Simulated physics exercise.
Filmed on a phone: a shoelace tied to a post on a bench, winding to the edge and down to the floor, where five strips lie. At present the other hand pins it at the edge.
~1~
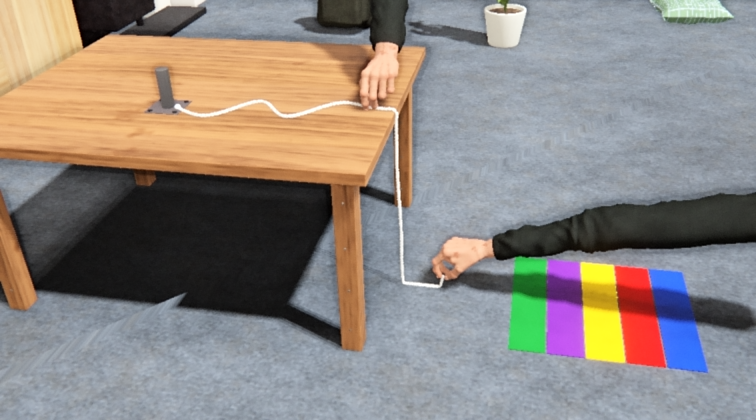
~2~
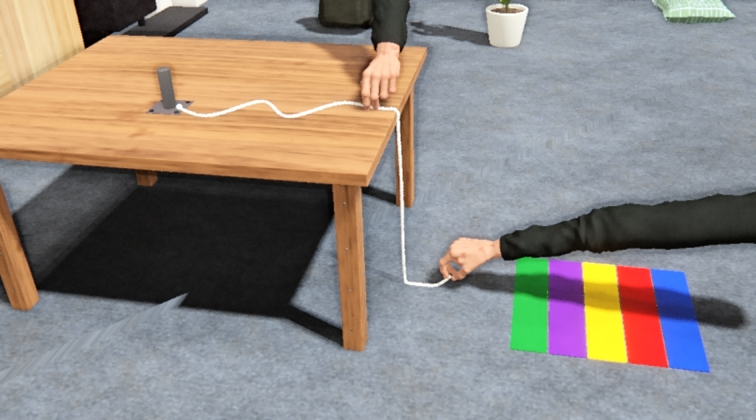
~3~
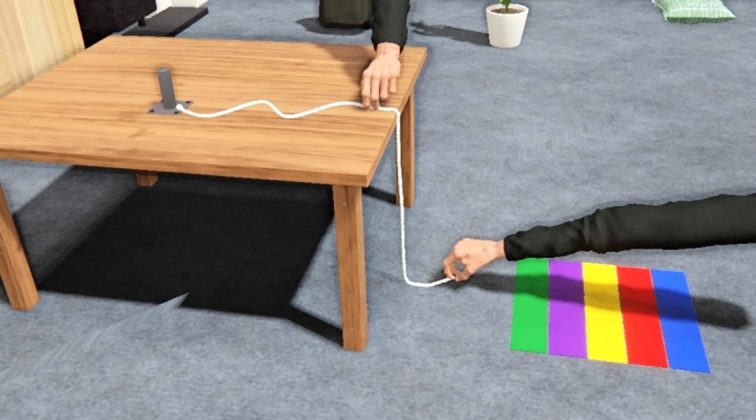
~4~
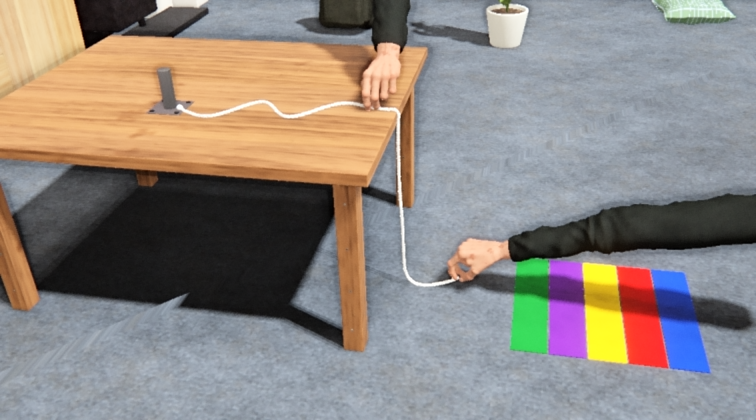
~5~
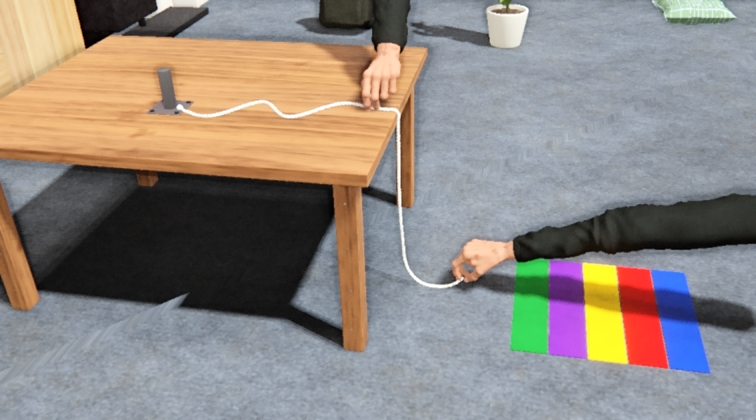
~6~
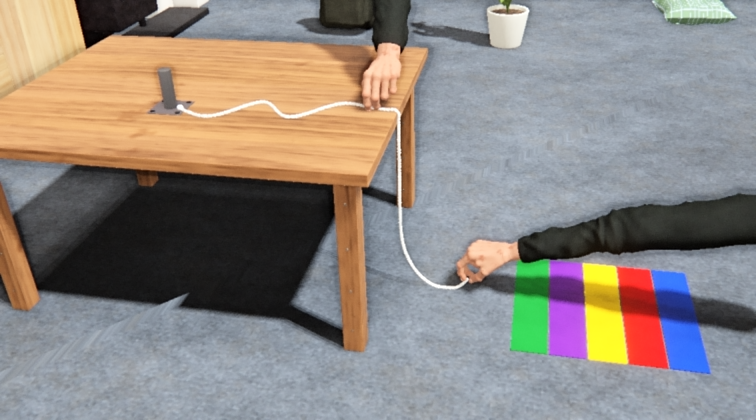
To begin with, one hand pins a white cord at the edge of a wooden table, while another holds its lower end near the floor, left of five coloured strips. The lower hand then moves slightly right towards the green strip, and the cord's sharp bend loosens into a rounded curve.
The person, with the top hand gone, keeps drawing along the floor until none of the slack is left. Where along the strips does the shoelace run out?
Over the red strip.
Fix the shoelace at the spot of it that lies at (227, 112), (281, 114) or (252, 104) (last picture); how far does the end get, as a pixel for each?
In order of the tries: About (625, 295), then (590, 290), then (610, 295).
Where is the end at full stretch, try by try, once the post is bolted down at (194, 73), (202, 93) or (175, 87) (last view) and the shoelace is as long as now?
You'd get roughly (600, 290), (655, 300) and (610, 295), one for each try.
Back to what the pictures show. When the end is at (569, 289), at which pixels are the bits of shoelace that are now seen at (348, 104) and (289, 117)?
(397, 116) for the first, (331, 112) for the second.
Soon after, end near (569, 289); over purple.
After that, end near (612, 293); over yellow.
At the stop, end near (638, 296); over red. The end stops over the red strip.
